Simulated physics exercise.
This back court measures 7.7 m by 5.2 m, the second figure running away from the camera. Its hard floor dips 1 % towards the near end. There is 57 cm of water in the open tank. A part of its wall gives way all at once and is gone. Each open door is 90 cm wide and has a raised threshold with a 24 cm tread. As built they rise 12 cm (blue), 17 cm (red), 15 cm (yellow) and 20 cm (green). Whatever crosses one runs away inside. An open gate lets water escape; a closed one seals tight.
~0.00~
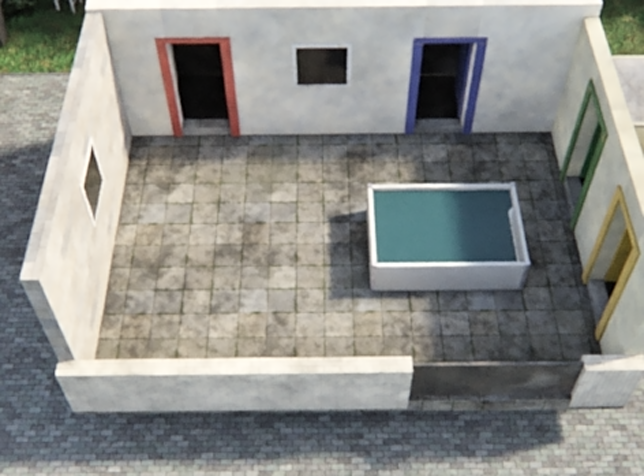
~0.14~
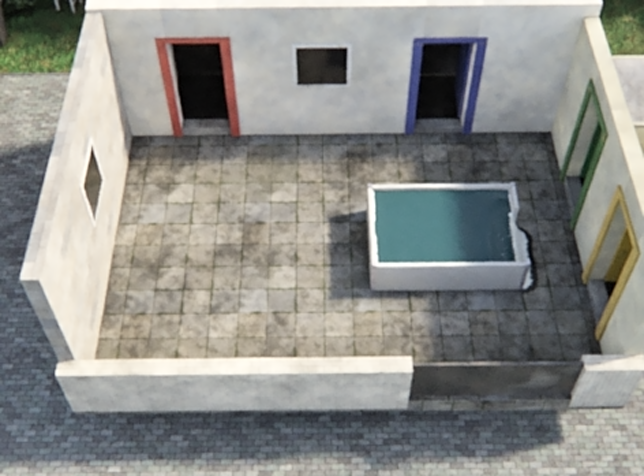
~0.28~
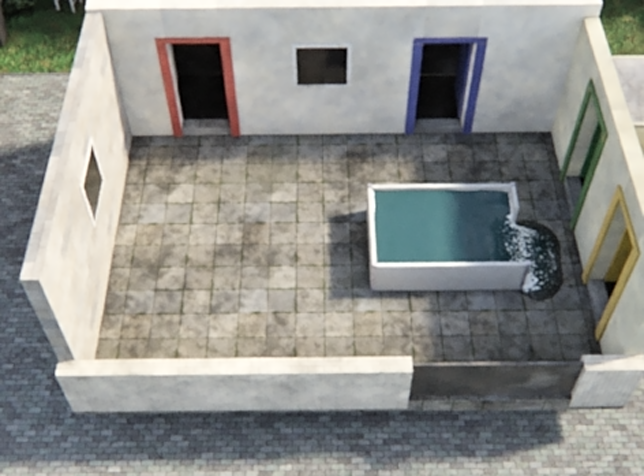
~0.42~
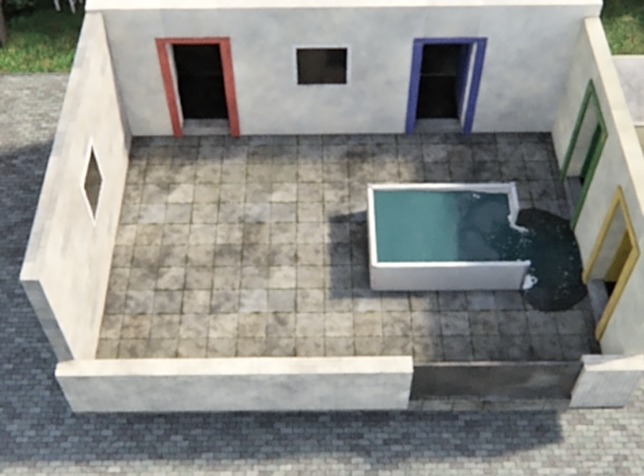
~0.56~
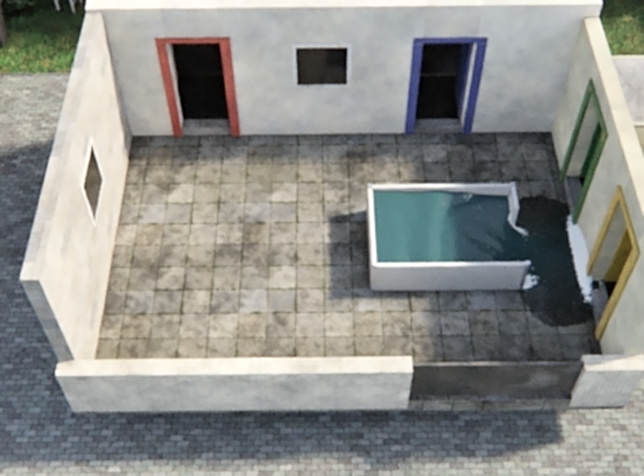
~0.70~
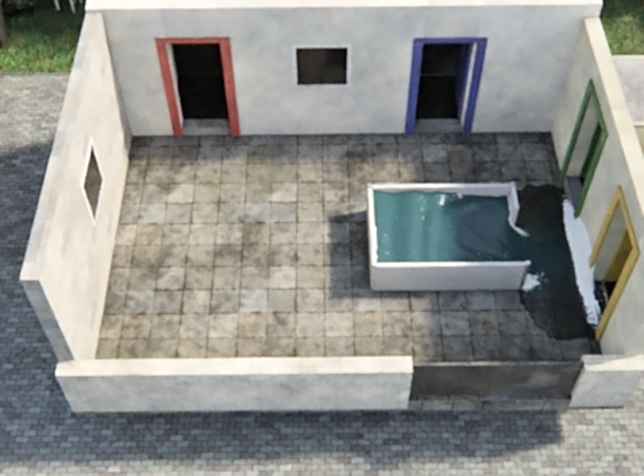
Water bursts from the right end of a white-walled open tank standing right of centre in a paved, walled court, seen from high above by a still camera. Red and blue doorways flank a small window in the back wall, with green and yellow ones at right. Part of the tank's wall vanishes, and dark, foam-edged water spreads across the paving to the right-hand wall, reaching the yellow doorway.
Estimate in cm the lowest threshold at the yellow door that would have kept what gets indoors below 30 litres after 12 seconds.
At least 23 cm or so.
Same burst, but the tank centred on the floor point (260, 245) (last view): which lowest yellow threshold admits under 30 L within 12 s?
Some 14.5 cm.
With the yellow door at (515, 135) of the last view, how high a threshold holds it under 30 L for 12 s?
Roughly 14.5 cm.
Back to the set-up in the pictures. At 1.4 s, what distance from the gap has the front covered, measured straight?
About 2.8 m.
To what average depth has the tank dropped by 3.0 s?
Roughly 24 cm on average.
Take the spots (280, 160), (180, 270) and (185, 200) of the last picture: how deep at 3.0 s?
About 0, 0 and 0 cm.
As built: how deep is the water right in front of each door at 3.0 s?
Depths in cm: Blue 10, red 0, yellow 19, green 13.
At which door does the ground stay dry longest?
The red one.
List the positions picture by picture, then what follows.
In the first frame, the open tank at (446, 227) is whole and still, 57 cm deep; the yellow door at (608, 271) is dry.
In the second frame, the front is at (529, 260), 0.3 m from the gap at (515, 252); 0.2 m2 of floor is wet, 57 cm left at the back.
In the third frame, water pours out at (515, 253) and has run 0.7 m, to (555, 245); about 9 cm deep outside, 57 cm at the back.
In the fourth frame, the gap is at (515, 253), the front 1.1 m out at (586, 283); the back of the open tank holds 57 cm.
In the fifth frame, the gap is at (515, 253), the front 1.2 m out at (569, 208); the back of the open tank holds 57 cm.
In the sixth frame, water pours out at (515, 253) and has run 1.4 m, to (565, 192); about 9 cm deep outside, 55 cm at the back; water is at the yellow door at (608, 271).
After 1.4 s water covers 10 % of the floor, deepest (41 cm) near (575, 265); 26 cm at the yellow door, 15 litres in over its 15 cm threshold.
After 3.0 s water covers 30 % of the floor, deepest (31 cm) near (601, 384); 19 cm at the yellow door, 83 litres in over its 15 cm threshold.
After 12.0 s water covers 95 % of the floor, deepest (11 cm) near (297, 387); 5 cm at the yellow door, 94 litres in over its 15 cm threshold.
At the yellow door as built, the water arrived by 0.6 s and peaked near 26 cm at 1.6 s.
Run again over the same 12 s with other heights there, 49 litres in over 20 cm, 13 litres over 27 cm. The limit of 30 litres is kept from about 23 cm up.
